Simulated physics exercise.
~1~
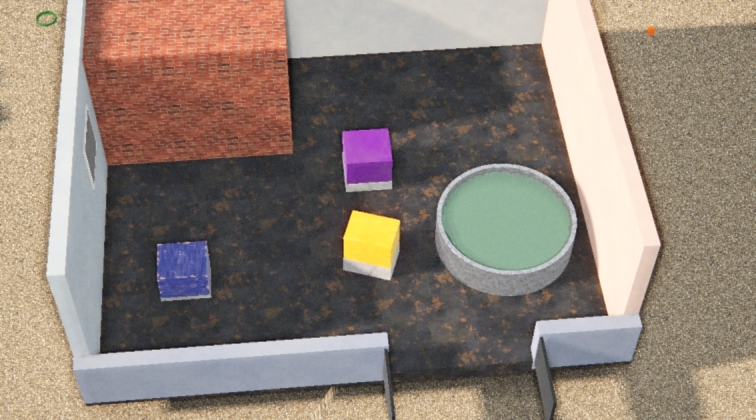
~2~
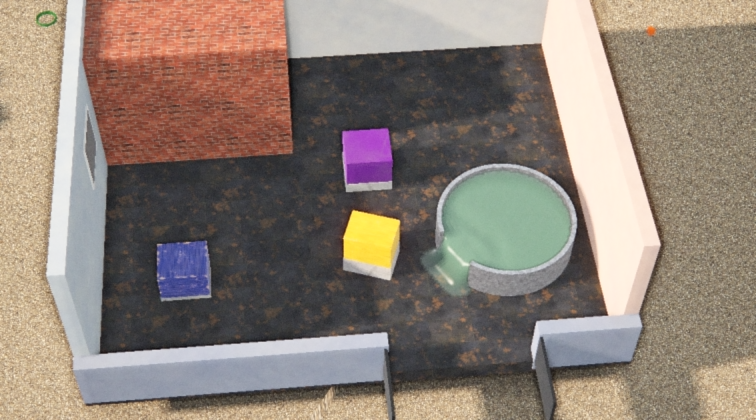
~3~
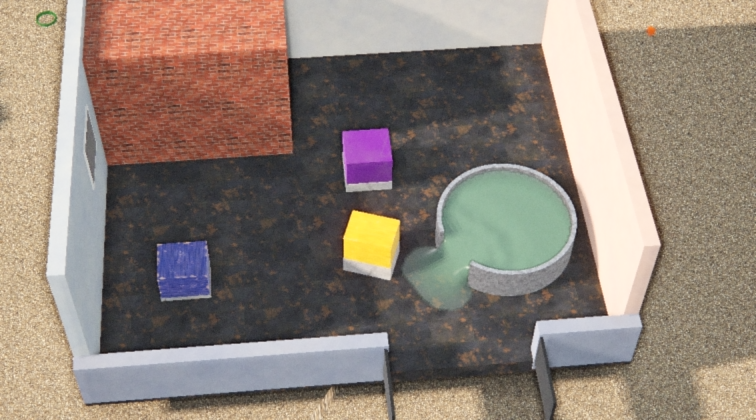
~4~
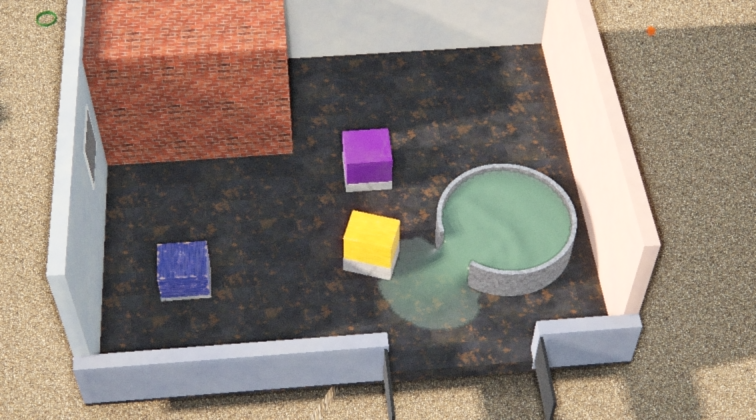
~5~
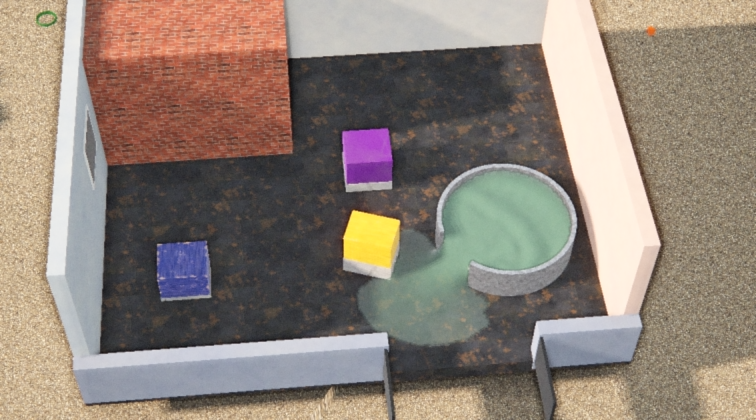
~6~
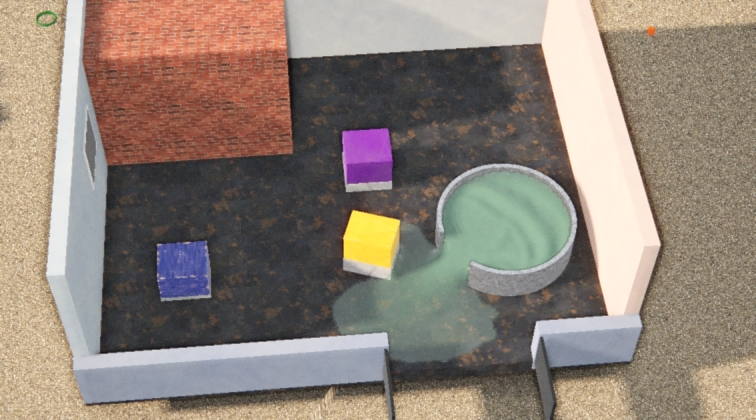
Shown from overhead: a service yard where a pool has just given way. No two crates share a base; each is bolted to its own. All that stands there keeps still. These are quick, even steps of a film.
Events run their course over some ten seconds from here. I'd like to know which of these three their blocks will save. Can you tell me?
Sure: The purple crate comes through dry; the blue crate does get wet; the yellow crate comes through dry.
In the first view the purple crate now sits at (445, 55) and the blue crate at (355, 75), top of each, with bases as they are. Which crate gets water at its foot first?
From the scene, I'd name the yellow crate.
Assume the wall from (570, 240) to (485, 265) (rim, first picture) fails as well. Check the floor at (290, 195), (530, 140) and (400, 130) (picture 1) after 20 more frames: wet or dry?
The first point is unwetted, the second swamped, the third unwetted.
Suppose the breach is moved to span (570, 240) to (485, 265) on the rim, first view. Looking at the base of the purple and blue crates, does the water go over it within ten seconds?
Note: Purple crate is left dry; blue crate is left dry.
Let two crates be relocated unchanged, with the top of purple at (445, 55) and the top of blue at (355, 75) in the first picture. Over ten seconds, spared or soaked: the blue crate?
The blue crate simply stays high and dry.
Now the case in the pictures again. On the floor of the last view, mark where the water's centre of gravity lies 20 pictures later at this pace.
At about (408, 271).
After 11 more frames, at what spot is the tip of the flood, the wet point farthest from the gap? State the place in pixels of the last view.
My guess is roughly (111, 380).
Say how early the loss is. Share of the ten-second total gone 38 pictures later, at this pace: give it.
Near 75 %.
A moment on, water covers 15 % of the floor; the purple crate not reached, the blue crate not reached, the yellow crate water round its plinth.
Next, water covers 25 % of the floor; the purple crate water round its plinth, the blue crate not reached, the yellow crate water round its plinth.
Then, water covers 30 % of the floor; the purple crate water round its plinth, the blue crate water round its plinth, the yellow crate water round its plinth.
Later, water covers 45 % of the floor; the purple crate water round its plinth, the blue crate water round its plinth, the yellow crate water round its plinth.
In the end, water covers 55 % of the floor; the purple crate stayed above the water, the blue crate was topped, the yellow crate stayed above the water.
